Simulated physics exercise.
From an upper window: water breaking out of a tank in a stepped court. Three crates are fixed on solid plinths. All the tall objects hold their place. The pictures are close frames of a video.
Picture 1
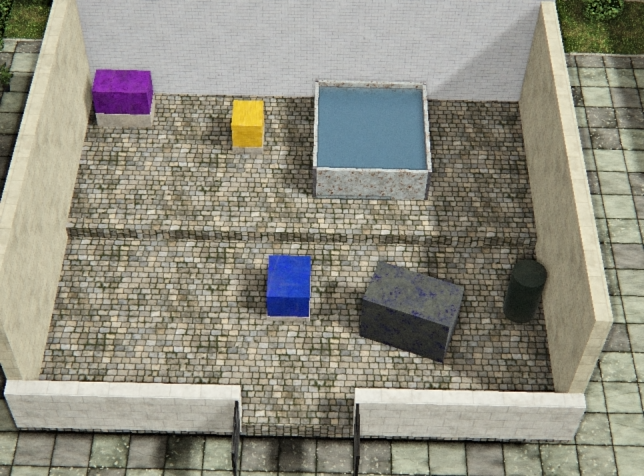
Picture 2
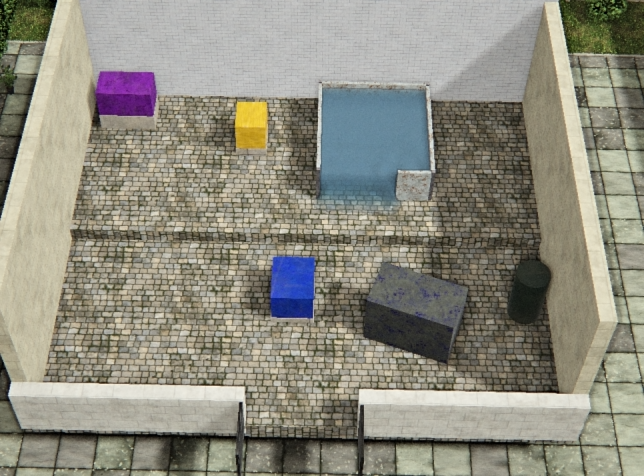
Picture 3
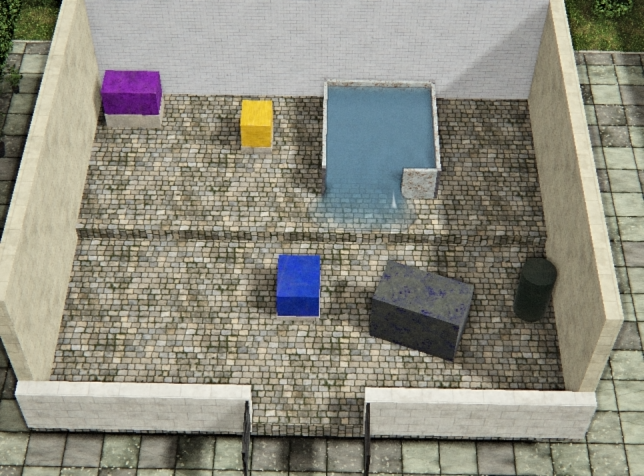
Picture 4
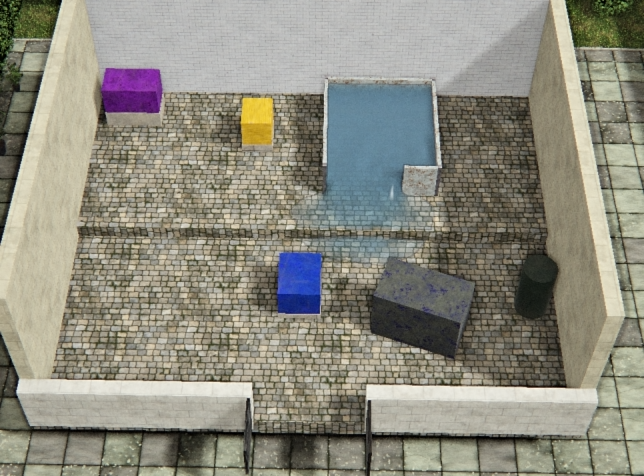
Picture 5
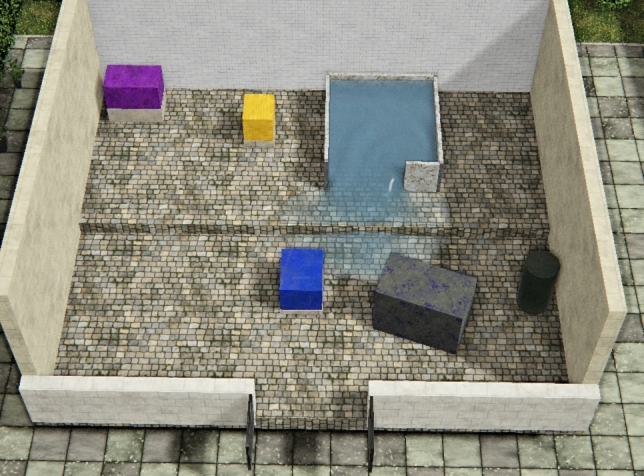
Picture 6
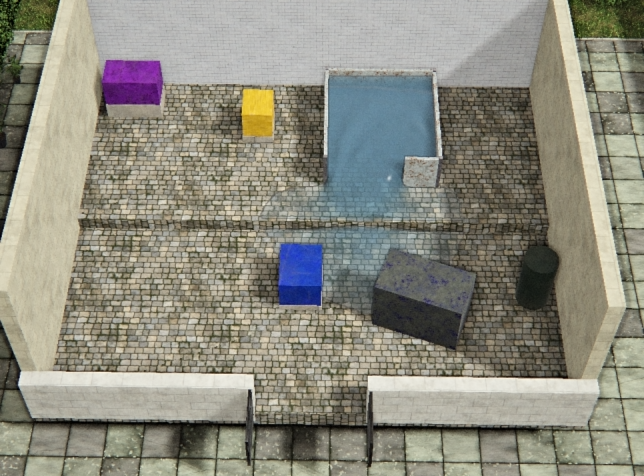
In a stepped cobbled court, water pouring through a gap in a tank's front wall and spreading over the step between blocks.
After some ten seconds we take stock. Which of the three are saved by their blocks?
In the end: The yellow crate stays dry; the purple crate stays dry; the blue crate gets wet.
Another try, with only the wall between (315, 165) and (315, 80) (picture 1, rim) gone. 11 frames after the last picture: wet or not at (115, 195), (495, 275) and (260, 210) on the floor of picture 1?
In that order: Flooded, free of water, awash.
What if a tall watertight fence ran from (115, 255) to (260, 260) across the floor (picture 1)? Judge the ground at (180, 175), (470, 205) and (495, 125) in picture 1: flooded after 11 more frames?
In that order: Not flooded, free of water, free of water.
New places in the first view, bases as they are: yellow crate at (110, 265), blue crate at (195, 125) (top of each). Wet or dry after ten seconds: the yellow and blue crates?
One by one: Yellow is safe; blue escapes it.
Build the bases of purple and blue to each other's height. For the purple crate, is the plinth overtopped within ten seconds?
Then: Purple crate is spared.
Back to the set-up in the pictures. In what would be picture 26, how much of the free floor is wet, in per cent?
Some 50 per cent.
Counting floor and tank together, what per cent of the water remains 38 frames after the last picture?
Roughly 76 per cent.
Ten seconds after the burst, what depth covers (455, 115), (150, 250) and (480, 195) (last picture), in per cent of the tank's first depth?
In that order: 0, 12 and 0 per cent.
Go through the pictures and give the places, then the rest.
Still water in the water tank at (371, 128), in the first picture.
The front is at (397, 207), out from the gap at (358, 187), in the second picture.
The front is at (403, 227), out from the gap at (363, 187), in the third picture.
Water pours out at (364, 186) and has run to a hidden place, in the fourth picture.
Water pours out at (366, 182) and has run to a hidden place, in the fifth picture.
The front is at a hidden place, out from the gap at (365, 177), in the sixth picture.
A moment on, water covers 20 % of the floor; the yellow crate not reached, the purple crate not reached, the blue crate water round its plinth.
Next, water covers 30 % of the floor; the yellow crate not reached, the purple crate not reached, the blue crate water round its plinth.
Then, water covers 50 % of the floor; the yellow crate not reached, the purple crate not reached, the blue crate water round its plinth.
Later, water covers 55 % of the floor; the yellow crate not reached, the purple crate not reached, the blue crate water round its plinth.
In the end, water covers 60 % of the floor; the yellow crate stayed above the water, the purple crate stayed above the water, the blue crate was topped.
